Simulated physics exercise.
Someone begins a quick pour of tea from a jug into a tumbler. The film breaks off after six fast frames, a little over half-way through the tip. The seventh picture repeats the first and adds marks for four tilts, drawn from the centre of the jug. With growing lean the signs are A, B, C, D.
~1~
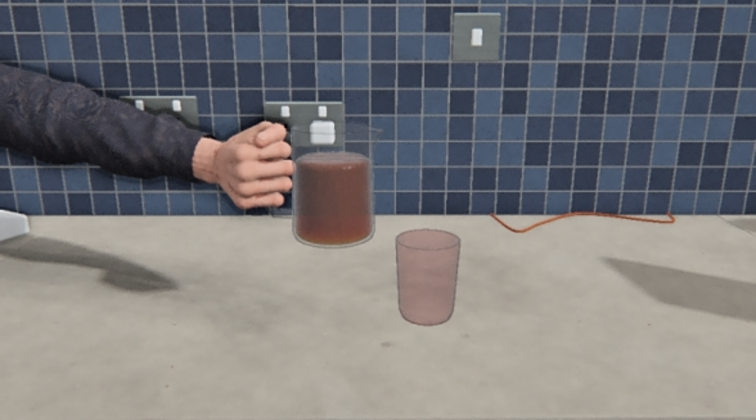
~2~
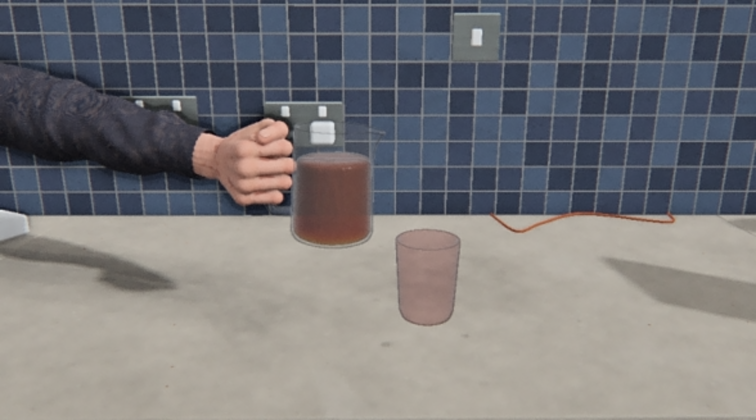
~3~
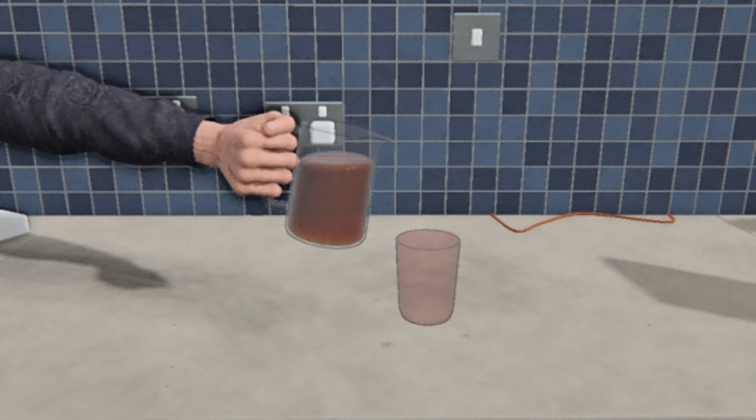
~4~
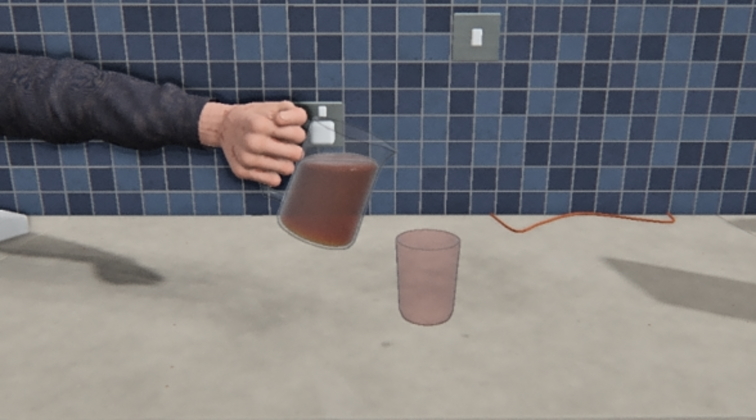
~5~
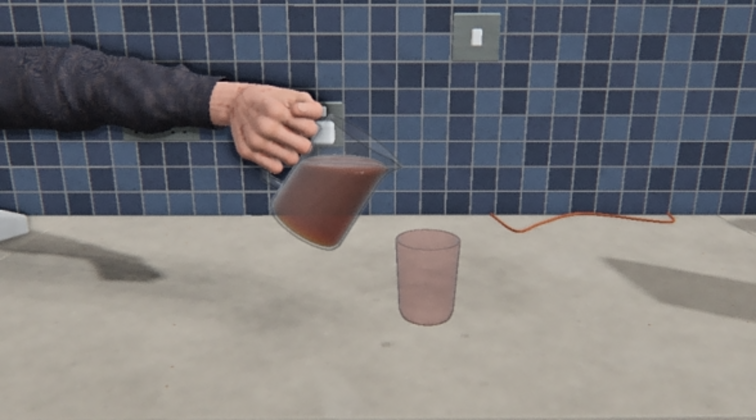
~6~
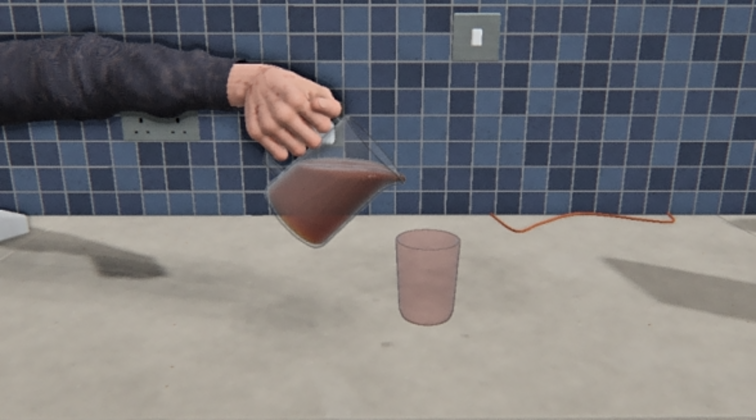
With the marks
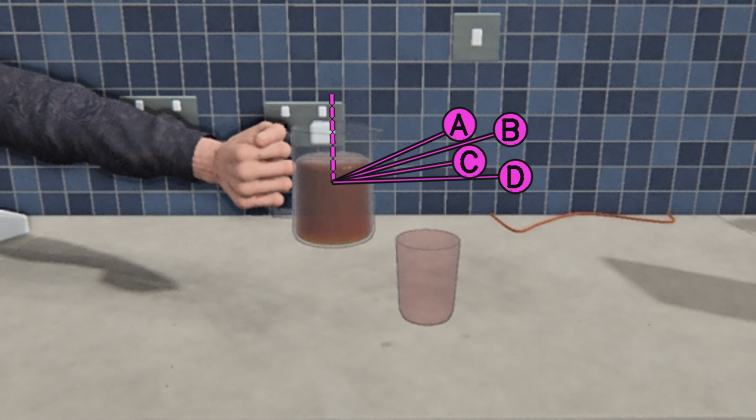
A pale grey counter runs before a wall of blue mosaic tiles with sockets and a switch, seen from the front by a still camera. A hand in a dark sleeve holds a clear jug of reddish-brown tea at left, near an empty-looking pinkish tumbler and a thin orange cord. The hand rises slightly and tilts the jug rightward, slowly then faster, the tea shifting toward its lip.
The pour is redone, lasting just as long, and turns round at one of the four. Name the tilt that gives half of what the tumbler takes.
Take A.
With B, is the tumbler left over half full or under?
Over.
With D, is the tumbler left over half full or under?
Over.
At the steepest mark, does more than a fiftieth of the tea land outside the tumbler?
Yes.
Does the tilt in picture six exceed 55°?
No, it does not.
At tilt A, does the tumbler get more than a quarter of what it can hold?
Yes, it does.
On the marked copy, A at (444, 133); B at (494, 134); C at (452, 163); D at (498, 176).
Choosing A, the tumbler ends with about 51 % of what it can hold.
Choosing B, the tumbler ends with about 74 % of what it can hold.
Choosing C, the tumbler ends with about 83 % of what it can hold; 9 % of the tea is spilt.
Choosing D, the tumbler ends with about 92 % of what it can hold; 17 % of the tea is spilt.
